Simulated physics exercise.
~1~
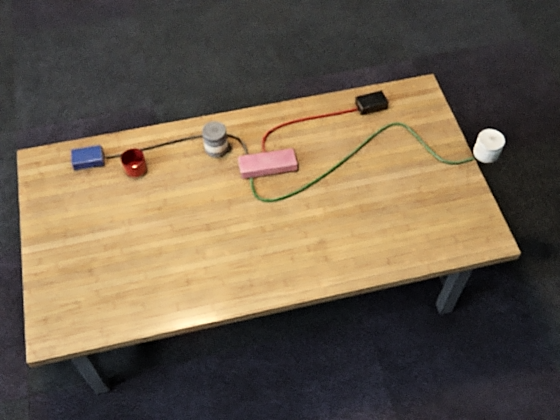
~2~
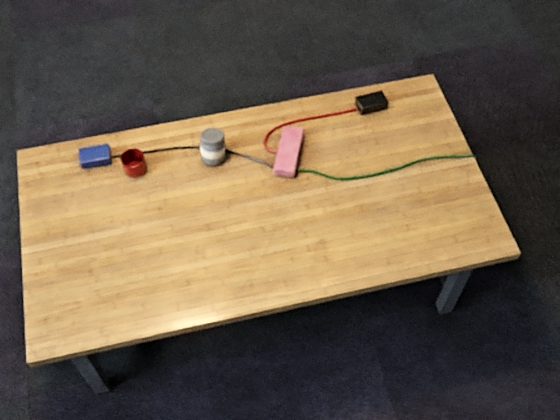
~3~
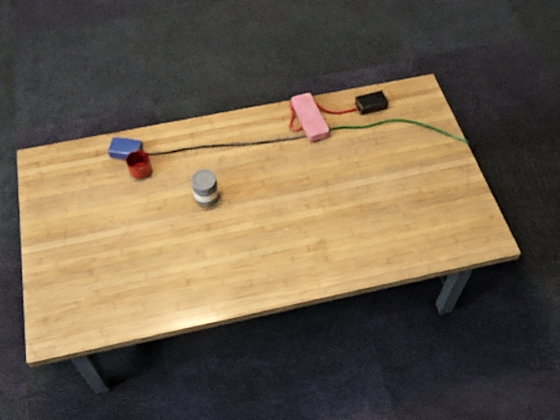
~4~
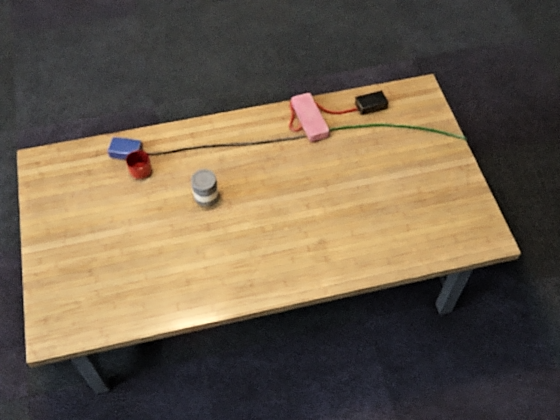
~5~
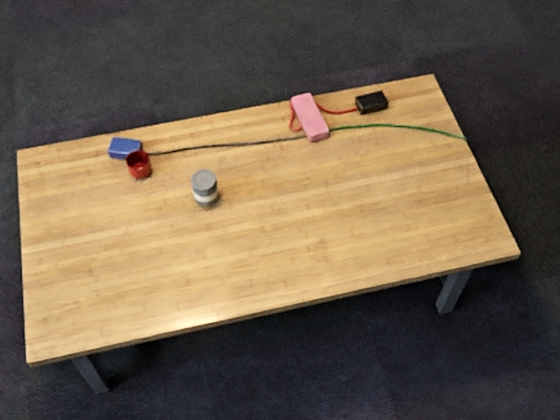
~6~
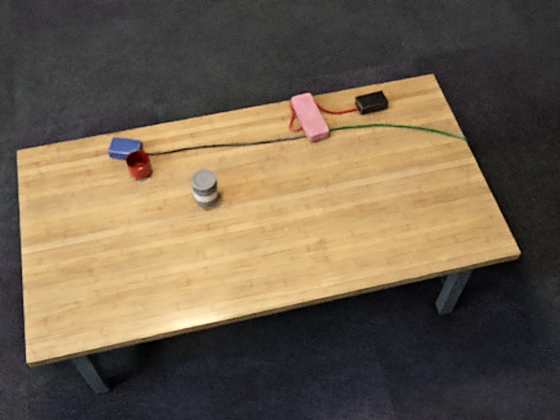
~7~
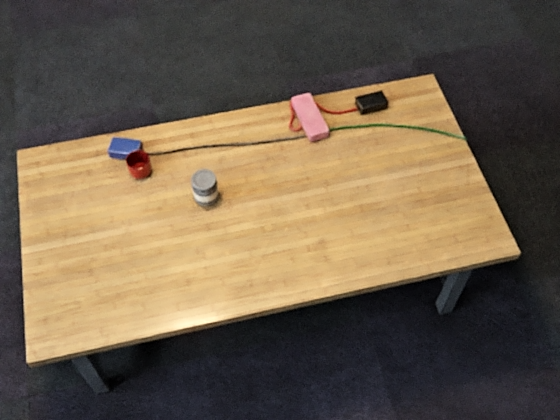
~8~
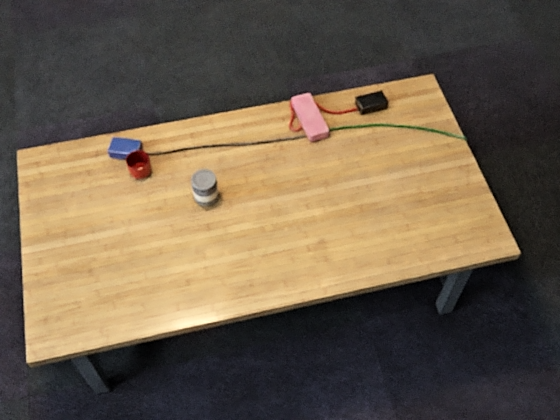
On a wooden table, a white cylinder dropped off the right side, and its green cable pulled the pink block right and up, dragging the blue box and nudging the grey tin, before everything settled with the cable stretched to the edge.
